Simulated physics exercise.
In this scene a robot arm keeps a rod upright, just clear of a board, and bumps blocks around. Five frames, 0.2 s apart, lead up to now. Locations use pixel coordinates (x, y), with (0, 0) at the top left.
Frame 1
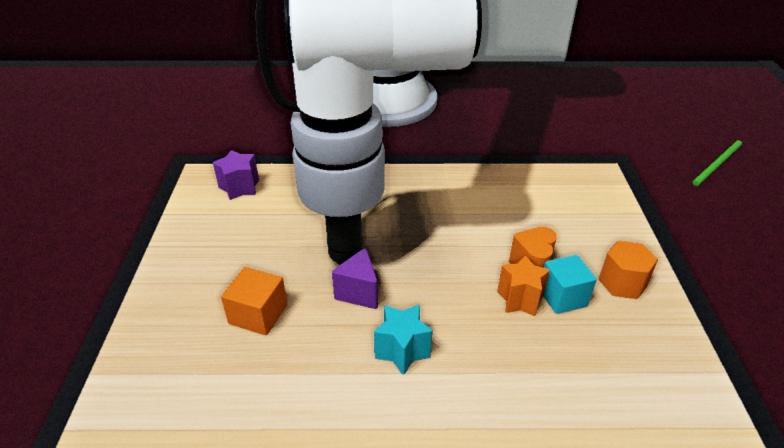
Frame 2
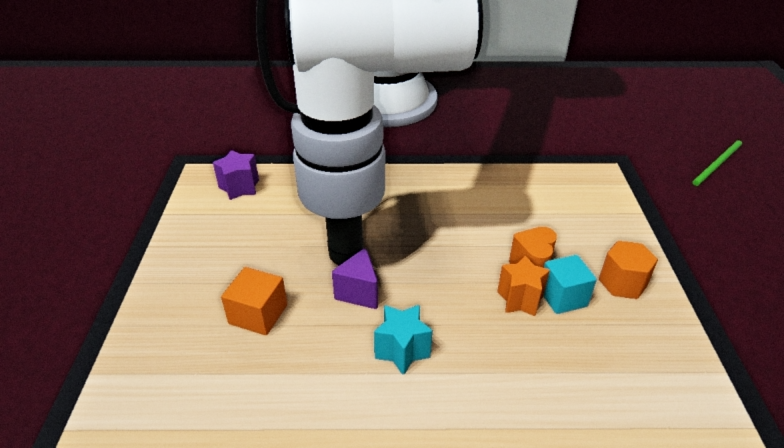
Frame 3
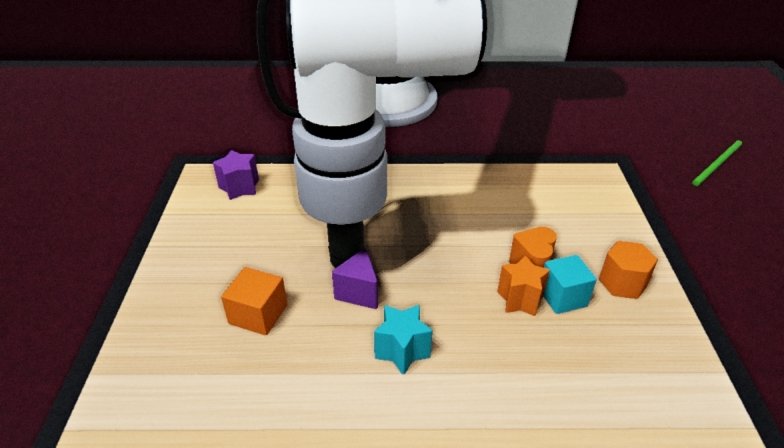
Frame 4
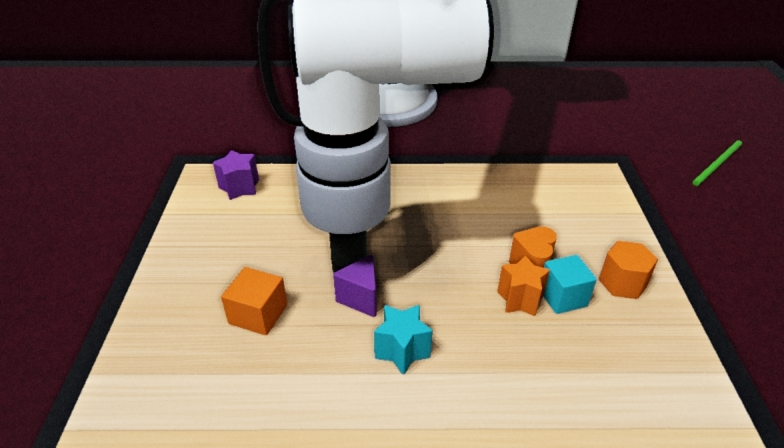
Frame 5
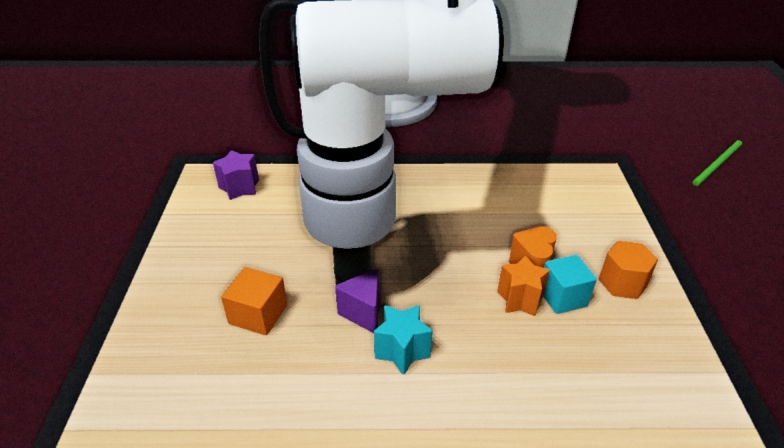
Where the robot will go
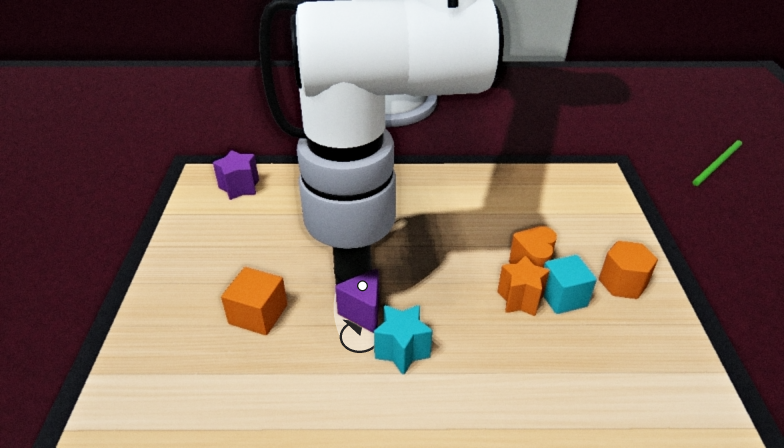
A white and grey robot arm with a black rod reaches over a pale wooden board on a dark red surface, seen from above and in front by a still camera. Around the rod sit a purple triangular block, a turquoise star and an orange cube, with a purple star behind and orange and turquoise blocks at right. The rod barely moves at first, then pushes the triangle a short way forward, towards the turquoise star.
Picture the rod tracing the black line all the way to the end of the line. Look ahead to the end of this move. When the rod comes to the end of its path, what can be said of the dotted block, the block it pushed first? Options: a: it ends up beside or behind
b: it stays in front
b
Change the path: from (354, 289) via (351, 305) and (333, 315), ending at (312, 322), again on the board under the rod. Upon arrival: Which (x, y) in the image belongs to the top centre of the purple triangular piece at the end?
It is at (363, 304).
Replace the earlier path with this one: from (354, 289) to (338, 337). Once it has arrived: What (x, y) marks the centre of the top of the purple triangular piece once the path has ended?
It is going to be at (362, 330).
The line goes from (354, 289) via (353, 312), ending at (360, 336); the dot is on the purple triangular piece.
The first path, step by step. Halfway along, rod at (352, 306); purple triangular piece at (363, 311).
At the end, rod at (360, 329); orange square piece unmoved; purple triangular piece at (368, 337); turquoise star at (411, 328), turned 15° anticlockwise.
